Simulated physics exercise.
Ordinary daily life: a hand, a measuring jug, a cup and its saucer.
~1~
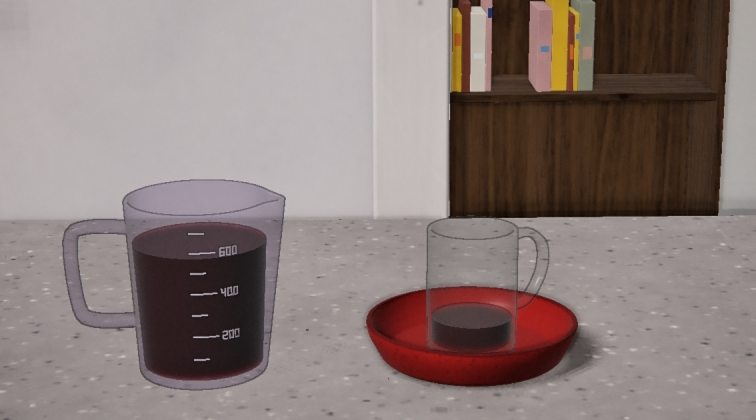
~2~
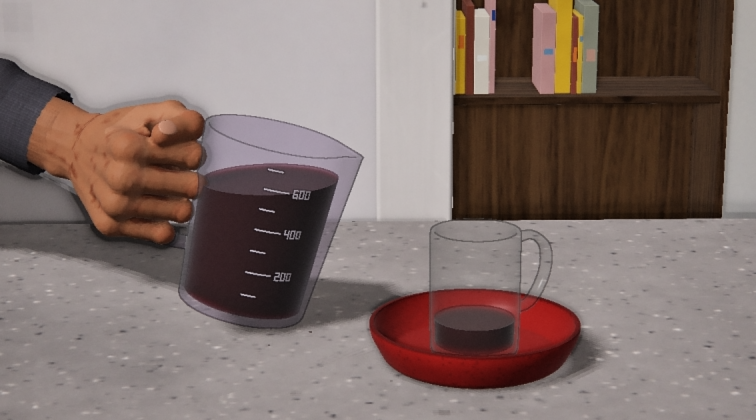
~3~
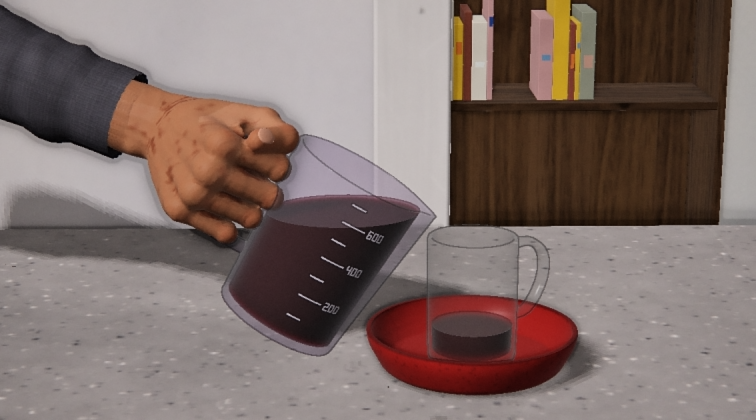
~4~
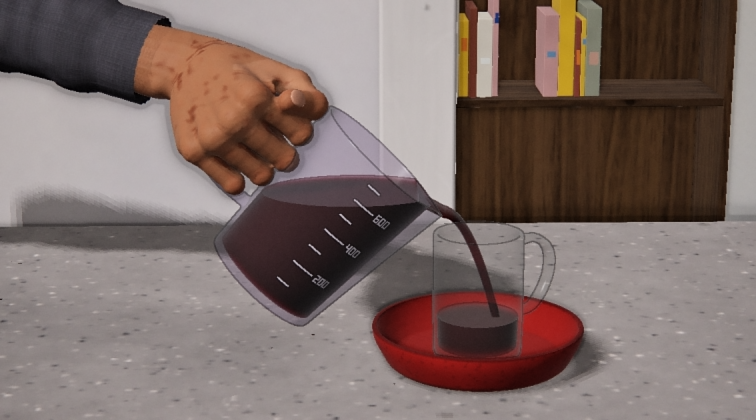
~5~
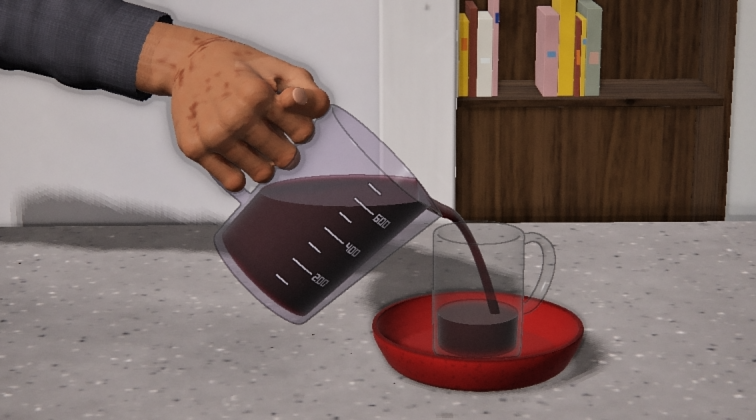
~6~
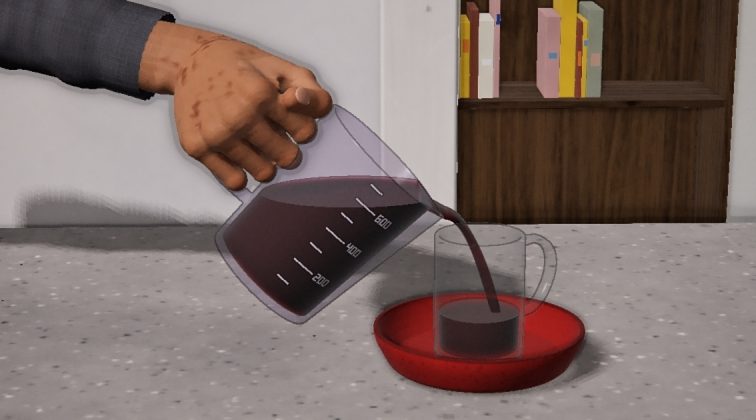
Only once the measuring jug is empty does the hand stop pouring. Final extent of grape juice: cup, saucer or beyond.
It spills off the saucer.
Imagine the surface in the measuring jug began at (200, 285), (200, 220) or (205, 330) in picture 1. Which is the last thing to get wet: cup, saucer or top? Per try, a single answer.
In turn: Saucer too, on to the top, cup only.
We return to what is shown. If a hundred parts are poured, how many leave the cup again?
I reckon close to 65 per cent.
Shortly, the cup is full to the brim; the saucer is wet, with room to spare.
Then, the cup is full to the brim; the saucer is nearly full.
At the finish, the cup is full to the brim; the saucer is full and running over.
